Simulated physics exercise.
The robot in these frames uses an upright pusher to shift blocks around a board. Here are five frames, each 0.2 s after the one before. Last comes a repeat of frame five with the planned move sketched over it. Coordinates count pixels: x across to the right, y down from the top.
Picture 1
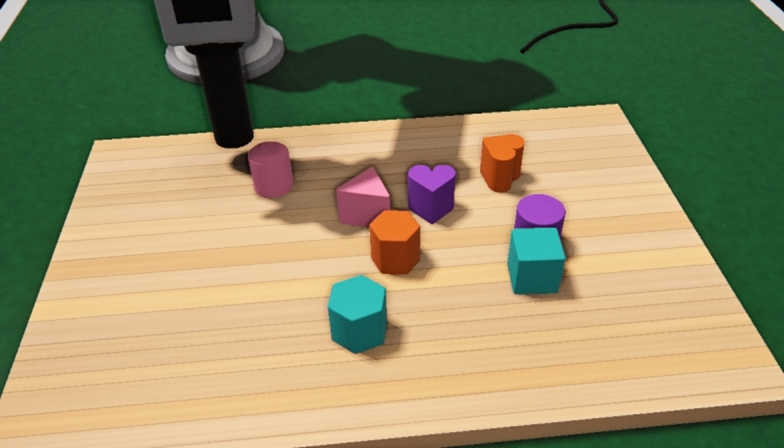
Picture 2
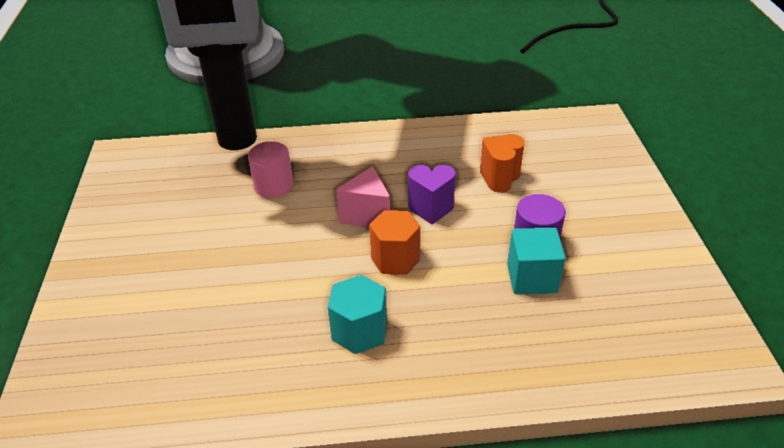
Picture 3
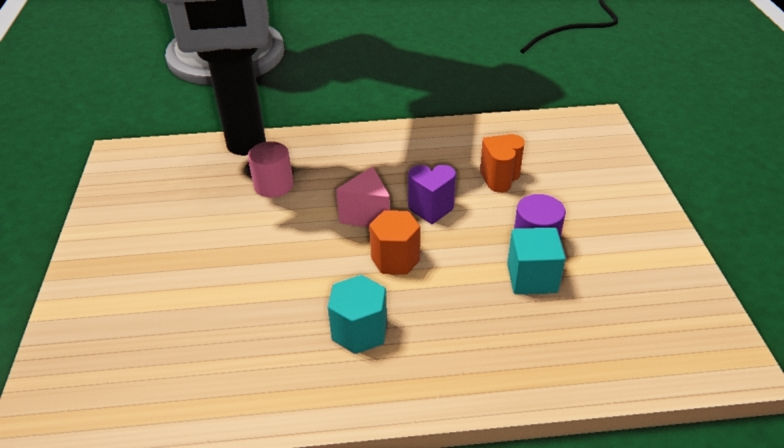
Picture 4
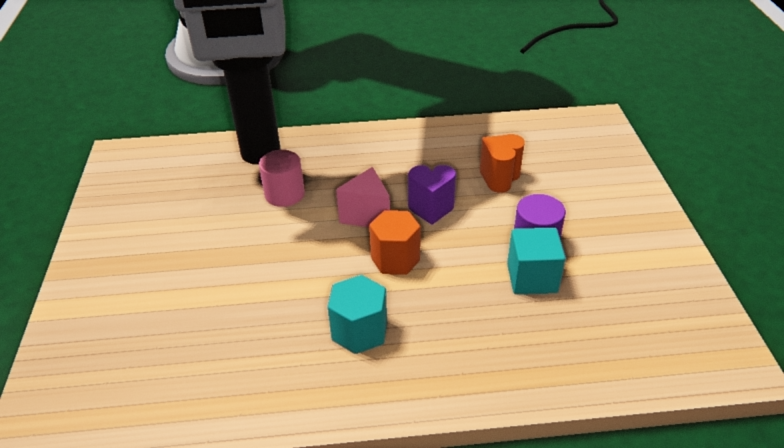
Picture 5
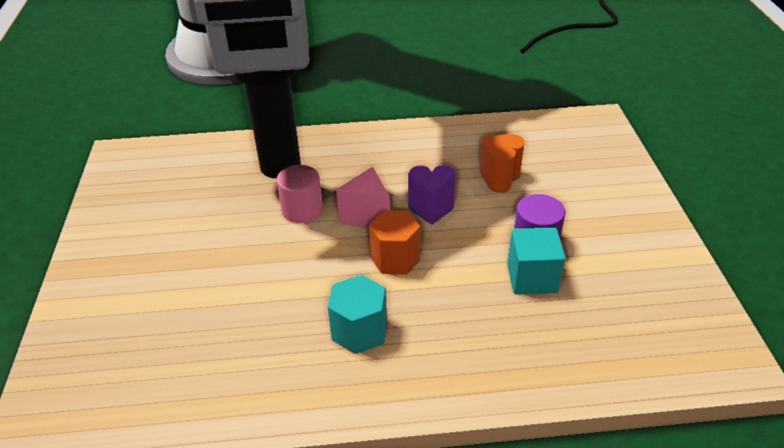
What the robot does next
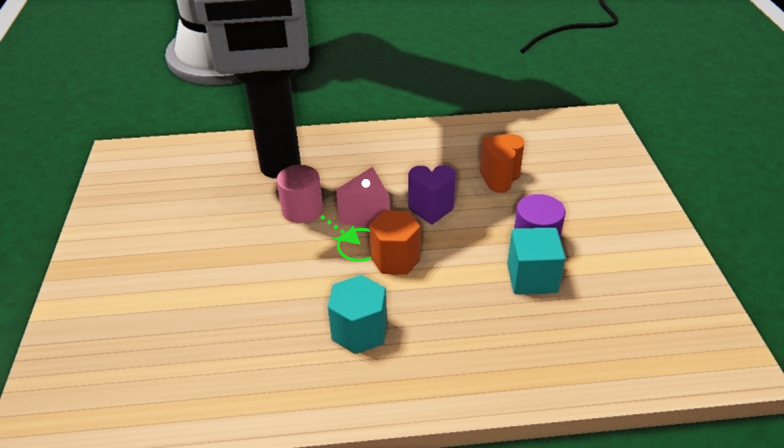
Black upright pusher edging forward and right, then nudging the pink cylinder toward the pink triangular block on a wooden board.
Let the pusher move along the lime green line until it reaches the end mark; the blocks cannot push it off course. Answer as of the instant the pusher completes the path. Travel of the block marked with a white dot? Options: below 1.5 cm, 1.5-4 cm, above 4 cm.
If I had to pick, the block marked with a white dot travels from 1.5 to 4 cm here.
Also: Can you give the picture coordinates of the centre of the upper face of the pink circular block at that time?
Pixel (347, 242).
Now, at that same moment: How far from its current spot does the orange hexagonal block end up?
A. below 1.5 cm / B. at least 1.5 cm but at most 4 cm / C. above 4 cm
I'll go with A - below 1.5 cm.
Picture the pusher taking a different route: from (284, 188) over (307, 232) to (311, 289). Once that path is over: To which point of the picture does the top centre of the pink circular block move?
In the picture, that point is around (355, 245).
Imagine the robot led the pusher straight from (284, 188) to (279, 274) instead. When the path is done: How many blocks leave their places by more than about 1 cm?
One block moves more than 1 cm.
The drawn path runs in a line from (284, 188) to (360, 244); the dot is on the pink triangular piece.
What follows on the original path. One third of the way, pusher (305, 185); pink circular block (318, 198).
Two thirds of the way, pusher (332, 204); pink circular block (335, 221); pink triangular piece (374, 185), turned 25° anticlockwise.
At the end, pusher (359, 223); pink circular block (347, 242); pink triangular piece (386, 190), turned 75° anticlockwise; orange hexagonal block not moved.
